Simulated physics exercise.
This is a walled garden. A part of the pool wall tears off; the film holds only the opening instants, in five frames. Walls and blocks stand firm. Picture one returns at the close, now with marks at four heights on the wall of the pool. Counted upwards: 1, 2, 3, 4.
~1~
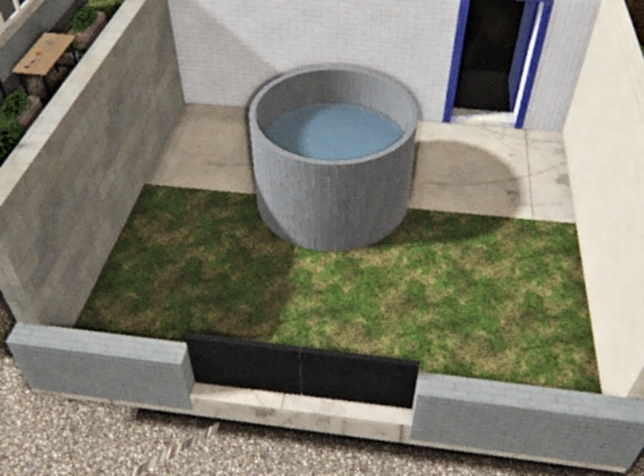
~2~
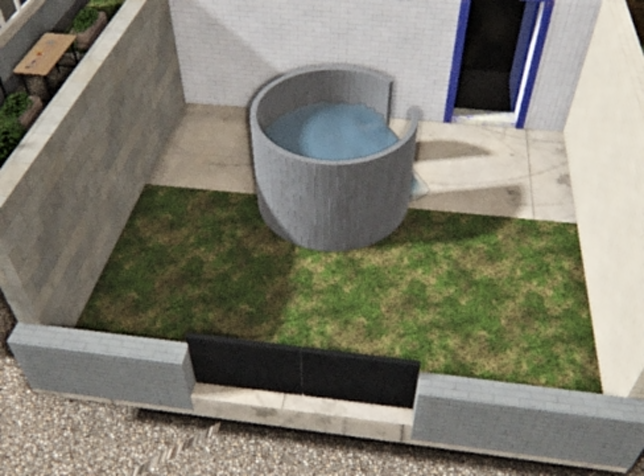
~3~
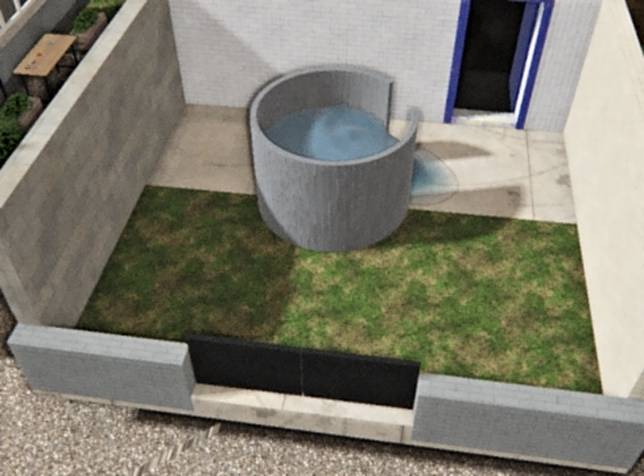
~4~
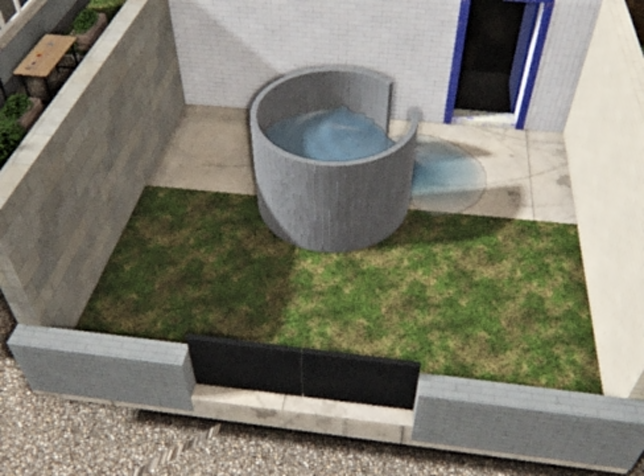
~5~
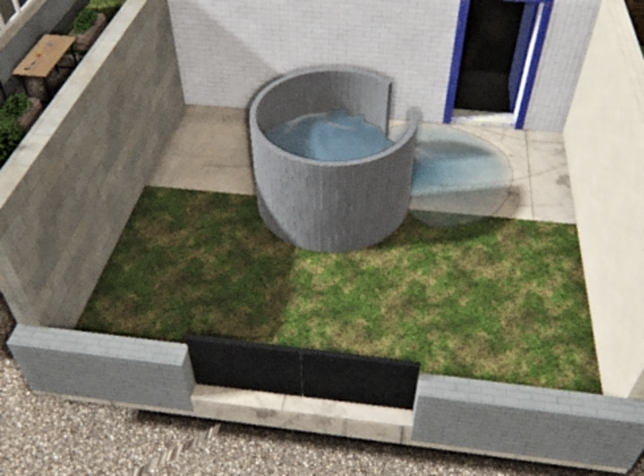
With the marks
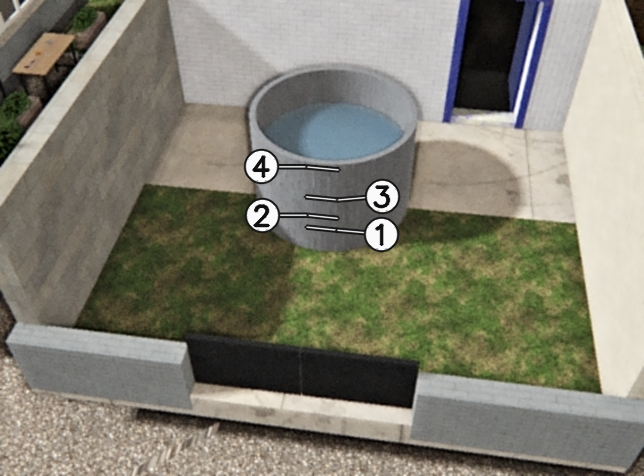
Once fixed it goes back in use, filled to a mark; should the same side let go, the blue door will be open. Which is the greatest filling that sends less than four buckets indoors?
Level 1 just does it.
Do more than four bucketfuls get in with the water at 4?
Yes.
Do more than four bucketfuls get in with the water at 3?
Yes, that goes wrong.
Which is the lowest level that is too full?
Here it is level 2.
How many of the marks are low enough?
One of the four.
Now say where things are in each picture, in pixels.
The first picture shows water in the pool at rest, its middle at (333, 143); foot of the blue doorway at (482, 125); shut gate at (301, 354).
The second picture shows front seen at (421, 191), 1 % of the ground wet.
The third picture shows front seen at (450, 191), 3 % of the ground wet.
The fourth picture shows front seen at (468, 156), 6 % of the ground wet.
The fifth picture shows front seen at (499, 153), 11 % of the ground wet.
On the marked copy, 1 at (322, 228); 2 at (322, 216); 3 at (321, 198); 4 at (321, 168); from the bottom up 1, 2, 3, 4.
With 1, a bucket or two gets in.
With 2, about 10 bucketfuls get in.
With 3, dozens of bucketfuls pour in.
With 4, dozens of bucketfuls pour in.
